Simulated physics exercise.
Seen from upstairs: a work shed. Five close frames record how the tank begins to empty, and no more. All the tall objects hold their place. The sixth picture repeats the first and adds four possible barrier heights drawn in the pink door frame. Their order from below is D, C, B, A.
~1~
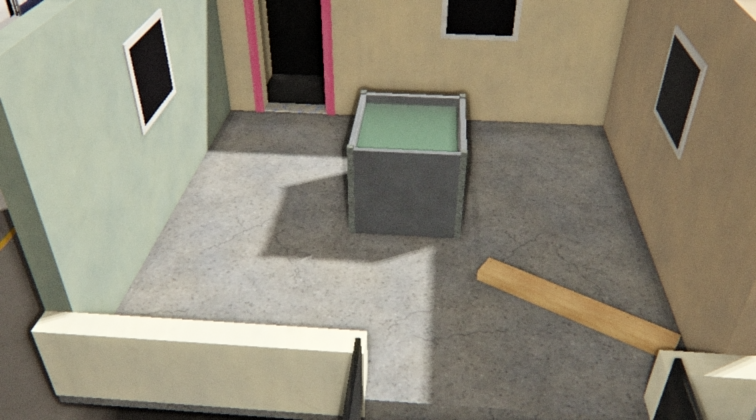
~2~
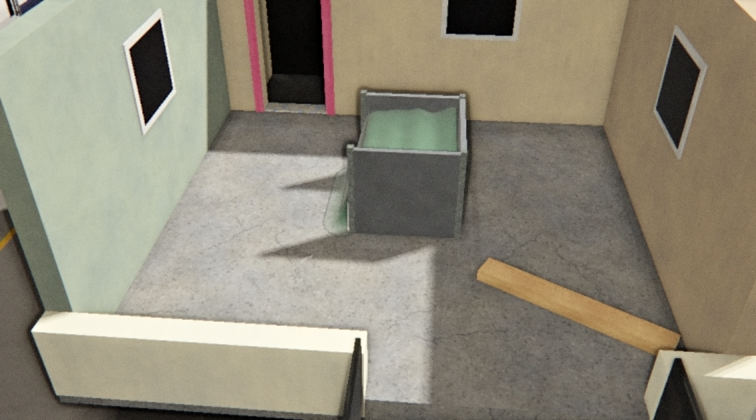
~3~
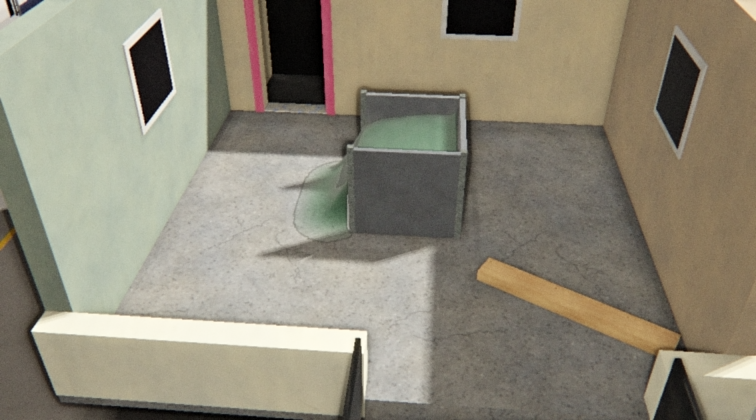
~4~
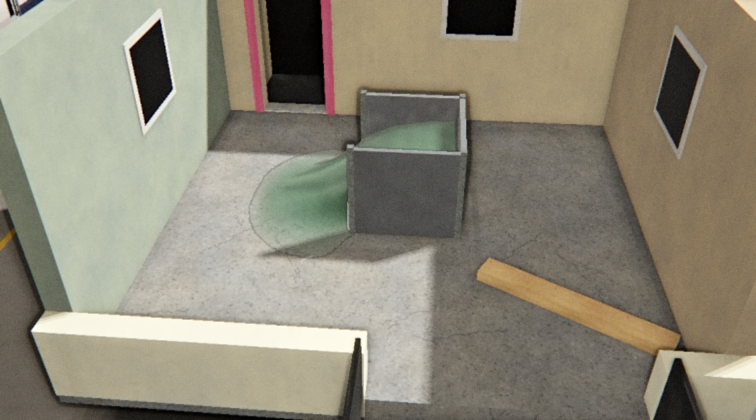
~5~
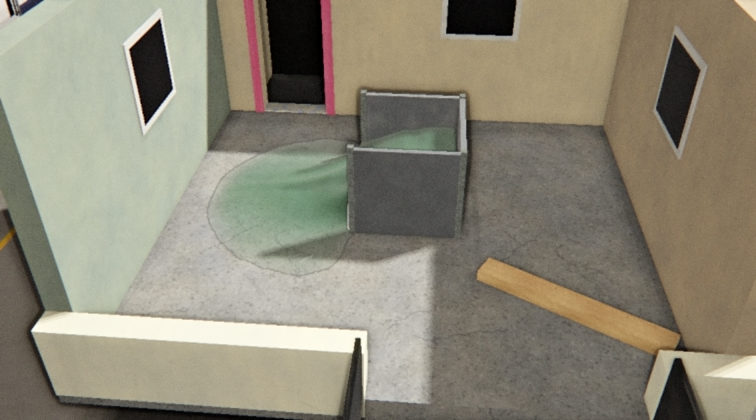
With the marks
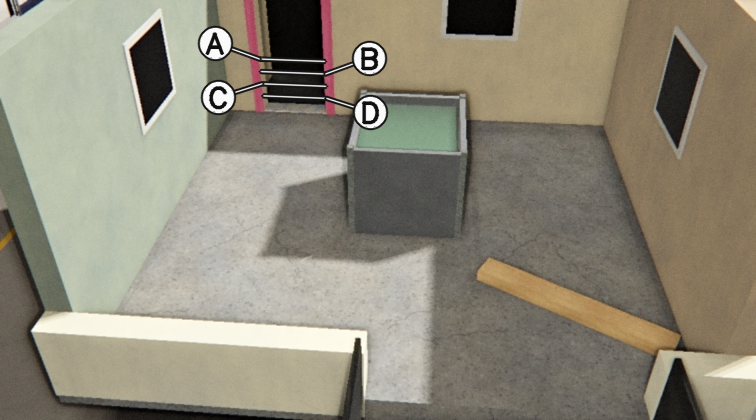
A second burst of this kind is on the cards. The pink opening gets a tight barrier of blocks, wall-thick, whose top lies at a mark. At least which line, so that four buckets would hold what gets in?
Height D.
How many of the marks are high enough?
All of the four.
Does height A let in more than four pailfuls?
No, not at all.
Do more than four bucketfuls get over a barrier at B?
No, that is safe.
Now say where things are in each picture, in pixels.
The first frame shows water in the tank at rest, its middle at (410, 128); foot of the pink doorway at (296, 113); open gate at (512, 336).
In the second frame, 2 % of the ground under water, visible out to (344, 233).
In the third frame, 4 % of the ground under water, visible out to (311, 231).
In the fourth frame, 9 % of the ground under water, visible out to (263, 229).
In the fifth frame, 15 % of the ground under water, visible out to (225, 182).
In white, A at (292, 60); B at (293, 72); C at (293, 85); D at (294, 97); from the bottom up D, C, B, A.
With A, nothing gets over.
With B, nothing gets over.
With C, nothing gets over.
With D, a splash gets over, under a bucket.
